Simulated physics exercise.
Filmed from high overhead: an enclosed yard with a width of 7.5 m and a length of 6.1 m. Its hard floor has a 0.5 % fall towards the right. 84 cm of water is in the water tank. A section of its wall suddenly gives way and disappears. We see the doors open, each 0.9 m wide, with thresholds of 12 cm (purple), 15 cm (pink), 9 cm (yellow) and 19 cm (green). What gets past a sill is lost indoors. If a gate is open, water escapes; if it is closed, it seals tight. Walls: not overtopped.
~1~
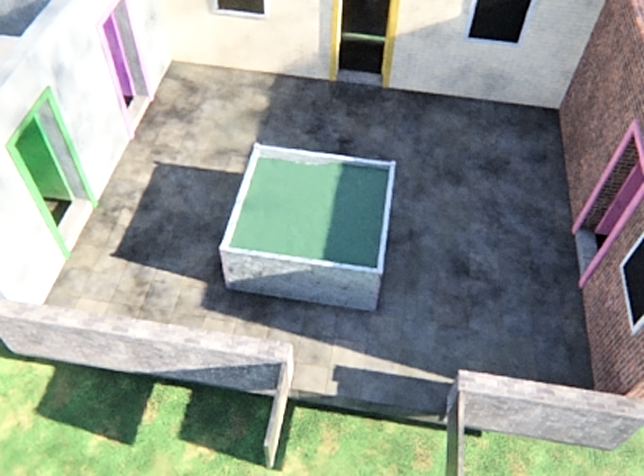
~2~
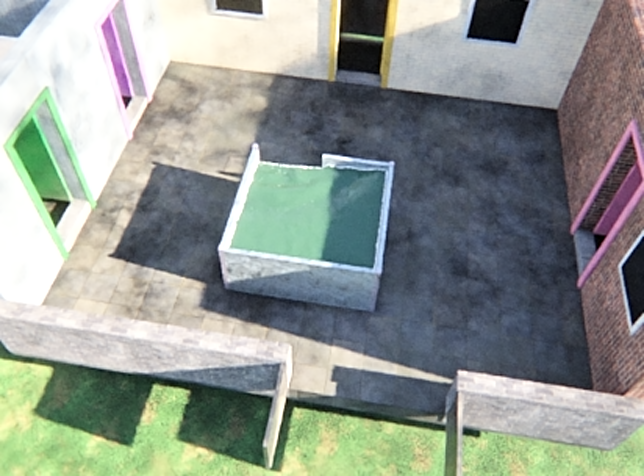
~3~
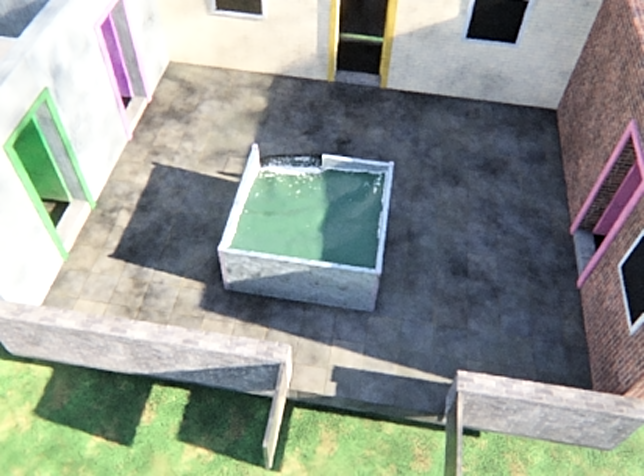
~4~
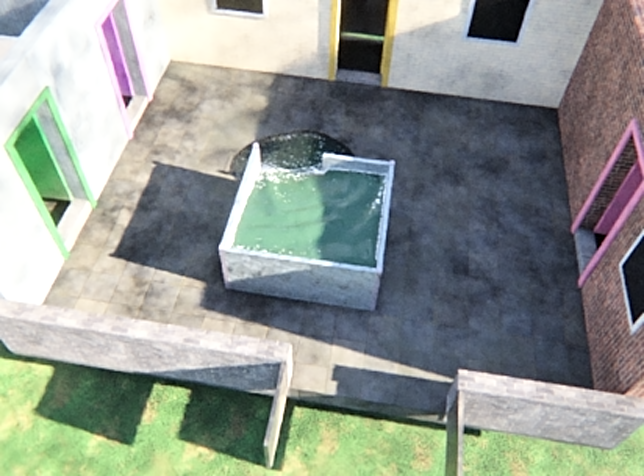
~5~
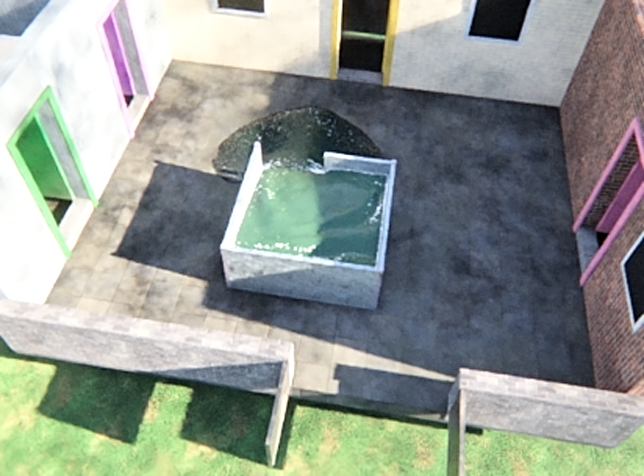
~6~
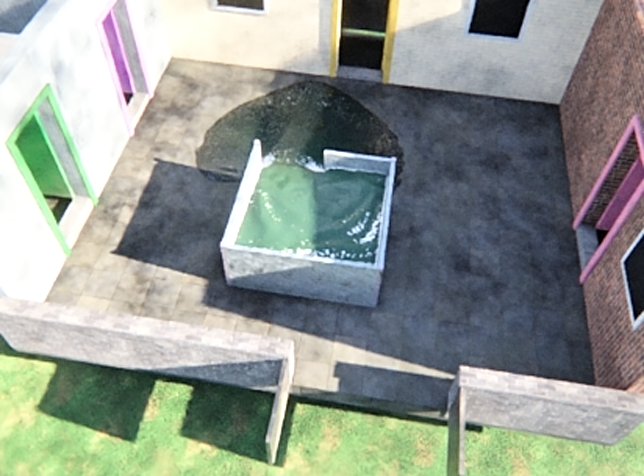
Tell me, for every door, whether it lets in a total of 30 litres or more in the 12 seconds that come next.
Result: The purple door lets in less than the cap; the pink door lets in less than the cap; the yellow door lets in more than the cap; the green door lets in less than the cap.
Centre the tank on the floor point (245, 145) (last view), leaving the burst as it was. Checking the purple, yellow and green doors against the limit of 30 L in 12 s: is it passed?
At the purple door the limit is not exceeded, at the yellow door not exceeded, at the green door not exceeded.
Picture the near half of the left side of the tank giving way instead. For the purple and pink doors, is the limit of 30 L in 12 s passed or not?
Purple door doesn't reach it, pink door doesn't reach it.
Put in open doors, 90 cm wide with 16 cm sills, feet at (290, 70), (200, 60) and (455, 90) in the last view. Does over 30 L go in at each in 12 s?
Taking them in order, the first gets enough, the second enough and the third too little.
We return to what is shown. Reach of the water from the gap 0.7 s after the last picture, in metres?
That comes to near 3.6 m out.
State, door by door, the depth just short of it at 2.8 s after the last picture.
Depths: Purple door 13 cm, pink door 0 cm, yellow door 20 cm, green door 0 cm.
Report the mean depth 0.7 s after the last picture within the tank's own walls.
Some 55 cm.
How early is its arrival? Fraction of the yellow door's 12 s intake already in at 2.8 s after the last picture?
That works out near 75%.
Then, 0.7 s after the last picture water covers 30 % of the floor and is deepest (42 cm) near (289, 180); purple door not reached, pink door not reached, yellow door 21 cm at the sill, 34 L in, green door not reached.
Then, 1.5 s after the last picture water covers 30 % of the floor and is deepest (48 cm) near (179, 62); purple door 8 cm at the sill, 0 L in, pink door not reached, yellow door 29 cm at the sill, 138 L in, green door not reached.
Then, 2.8 s after the last picture water covers 40 % of the floor and is deepest (26 cm) near (242, 70); purple door 13 cm at the sill, 7 L in, pink door not reached, yellow door 20 cm at the sill, 242 L in, green door not reached.
Then, 6.3 s after the last picture water covers 90 % of the floor and is deepest (14 cm) near (555, 114); purple door 8 cm at the sill, 10 L in, pink door 5 cm at the sill, 0 L in, yellow door 12 cm at the sill, 317 L in, green door 4 cm at the sill, 0 L in.
Then, 11.3 s after the last picture water covers 95 % of the floor and is deepest (14 cm) near (575, 274); purple door 5 cm at the sill, 11 L in, pink door 6 cm at the sill, 0 L in, yellow door 6 cm at the sill, 323 L in, green door 6 cm at the sill, 0 L in.
